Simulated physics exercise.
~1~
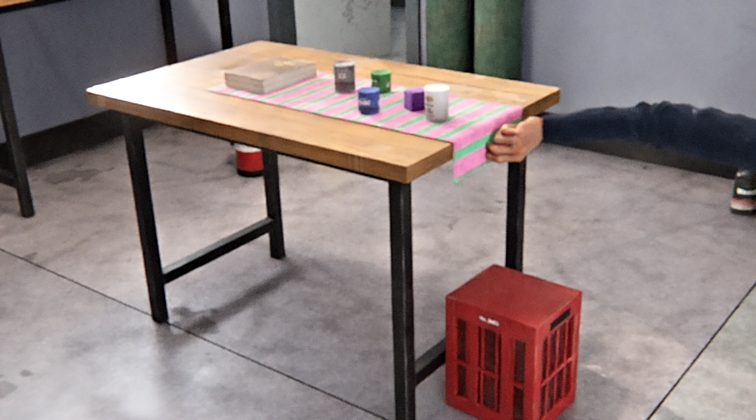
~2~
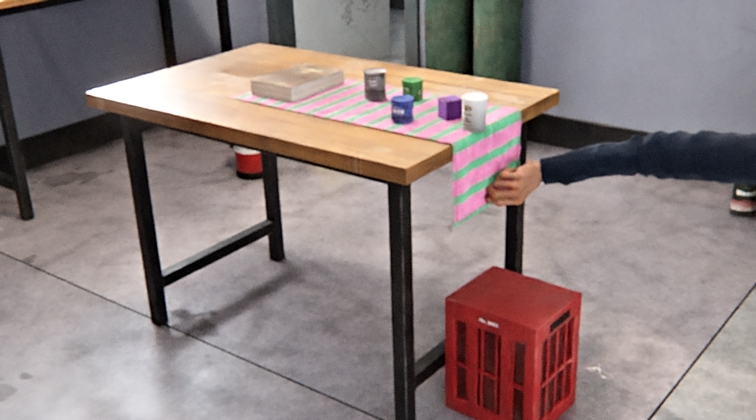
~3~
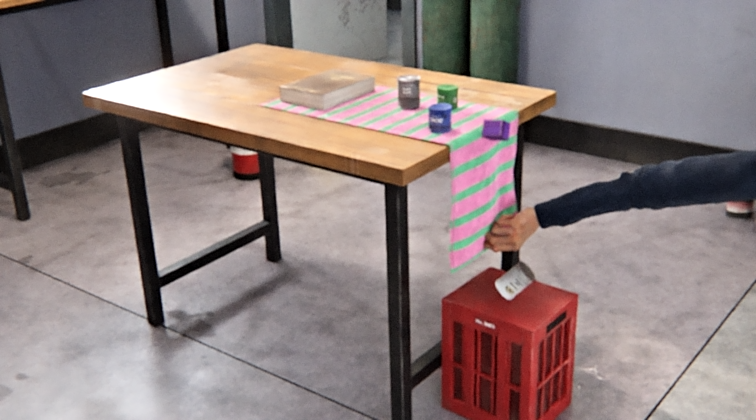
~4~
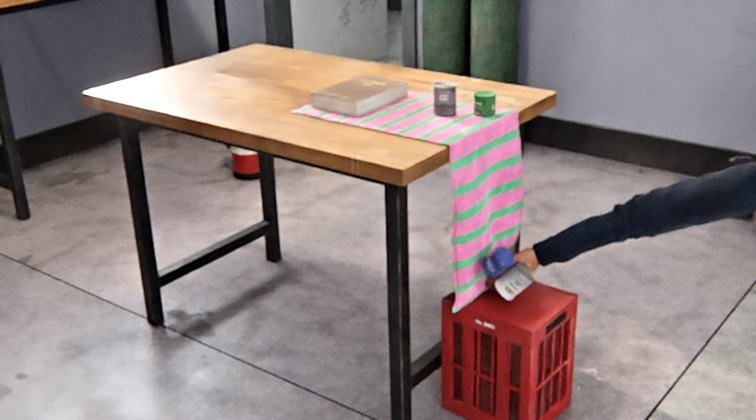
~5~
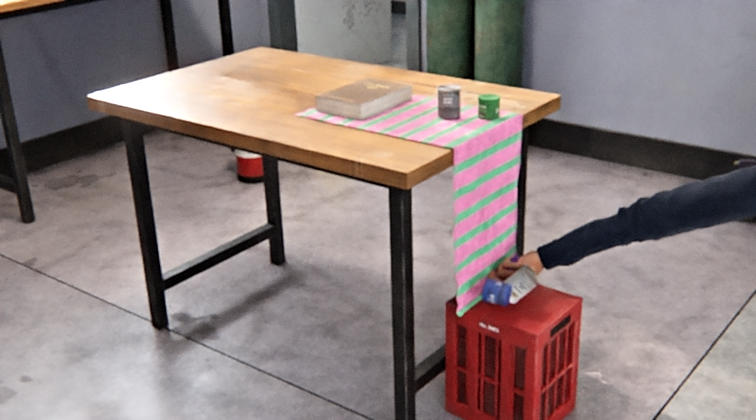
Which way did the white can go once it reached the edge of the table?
It went down, dropping off the edge of the table to the top of the red crate.
